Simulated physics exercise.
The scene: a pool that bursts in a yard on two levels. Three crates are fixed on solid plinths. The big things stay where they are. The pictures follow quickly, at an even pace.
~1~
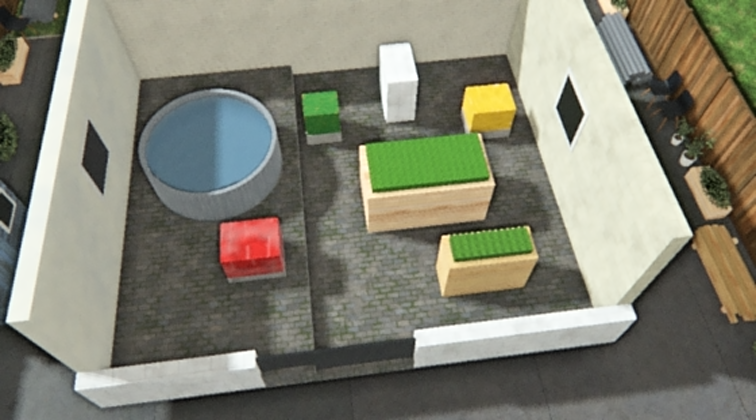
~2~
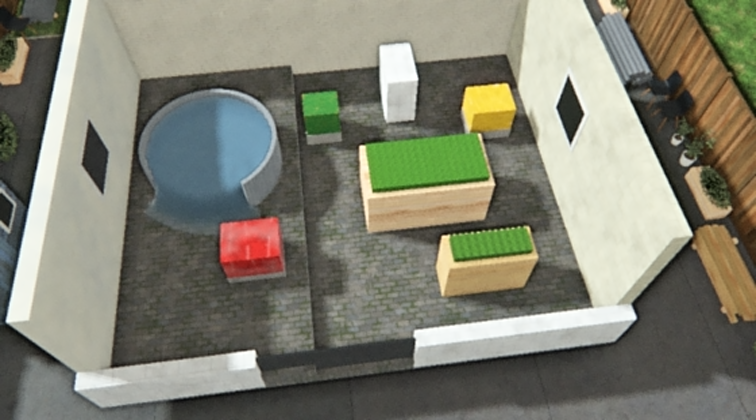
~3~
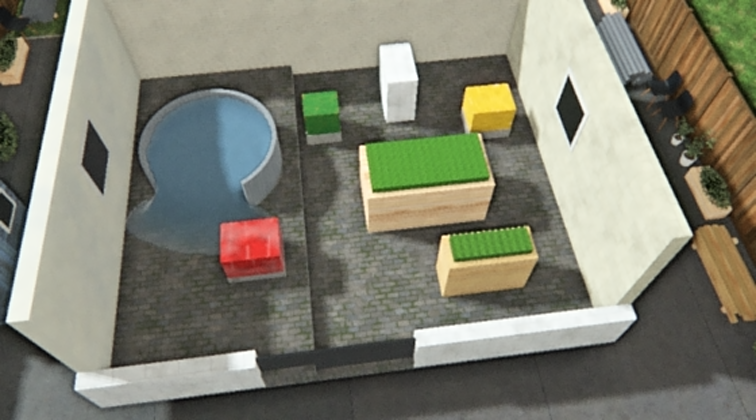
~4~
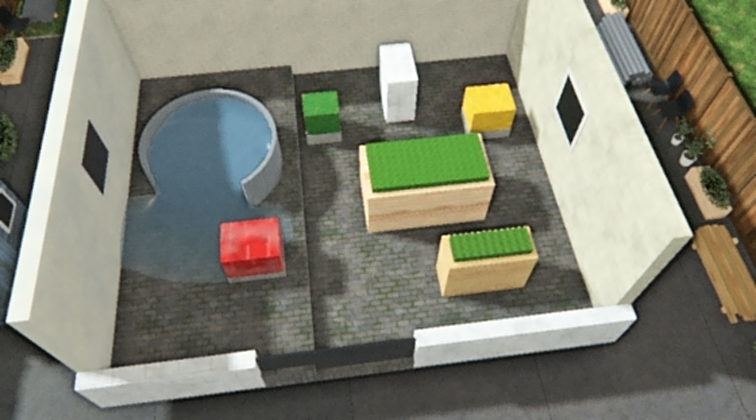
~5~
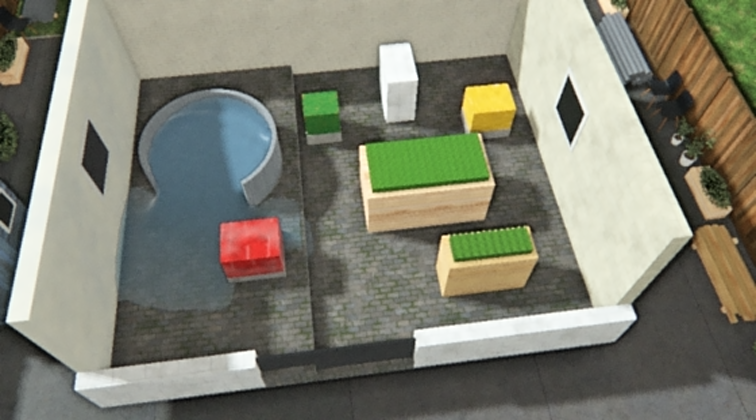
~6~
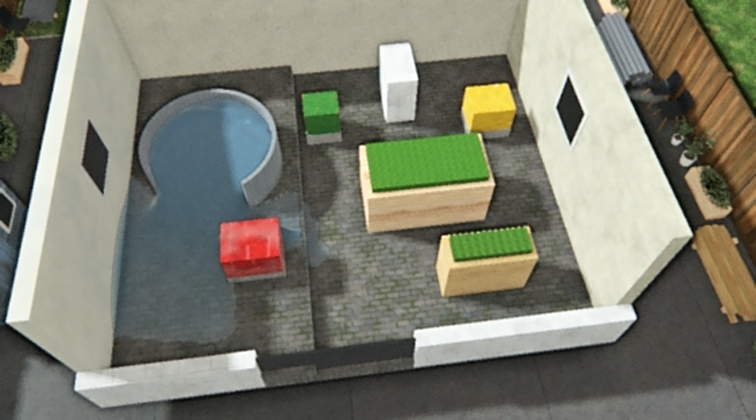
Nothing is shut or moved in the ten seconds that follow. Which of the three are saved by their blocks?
The green crate escapes dry; the red crate is wetted; the yellow crate escapes dry.
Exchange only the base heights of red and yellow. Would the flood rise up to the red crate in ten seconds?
One by one: The red crate is topped.
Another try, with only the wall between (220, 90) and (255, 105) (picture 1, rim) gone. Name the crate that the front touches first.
It is the one in green.
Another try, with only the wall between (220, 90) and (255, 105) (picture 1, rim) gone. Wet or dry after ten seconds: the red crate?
Then: Red remains dry.
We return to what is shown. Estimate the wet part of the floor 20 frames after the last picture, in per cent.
Close to 55 %.
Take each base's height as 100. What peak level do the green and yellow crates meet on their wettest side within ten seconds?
Near 40 and 70 in a hundred.
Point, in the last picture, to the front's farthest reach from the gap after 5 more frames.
At about (401, 274).
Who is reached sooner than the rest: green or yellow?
I say the crate marked green.
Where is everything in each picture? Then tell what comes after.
The first picture shows still water in the round tank at (209, 143).
In the second picture, water pours out at (198, 210) and has run to (255, 220).
In the third picture, water pours out at (198, 211) and has run to a hidden place.
In the fourth picture, water pours out at (199, 212) and has run to (288, 238).
In the fifth picture, the front is at (308, 249), out from the gap at (199, 212).
In the sixth picture, water pours out at (199, 212) and has run to (115, 333).
A moment on, water covers 25 % of the floor; the green crate not reached, the red crate water round its plinth, the yellow crate not reached.
Next, water covers 35 % of the floor; the green crate water round its plinth, the red crate water round its plinth, the yellow crate not reached.
Then, water covers 55 % of the floor; the green crate water round its plinth, the red crate water round its plinth, the yellow crate not reached.
Later, water covers 75 % of the floor; the green crate water round its plinth, the red crate water round its plinth, the yellow crate water round its plinth.
In the end, water covers 100 % of the floor; the green crate stayed above the water, the red crate was topped, the yellow crate stayed above the water.
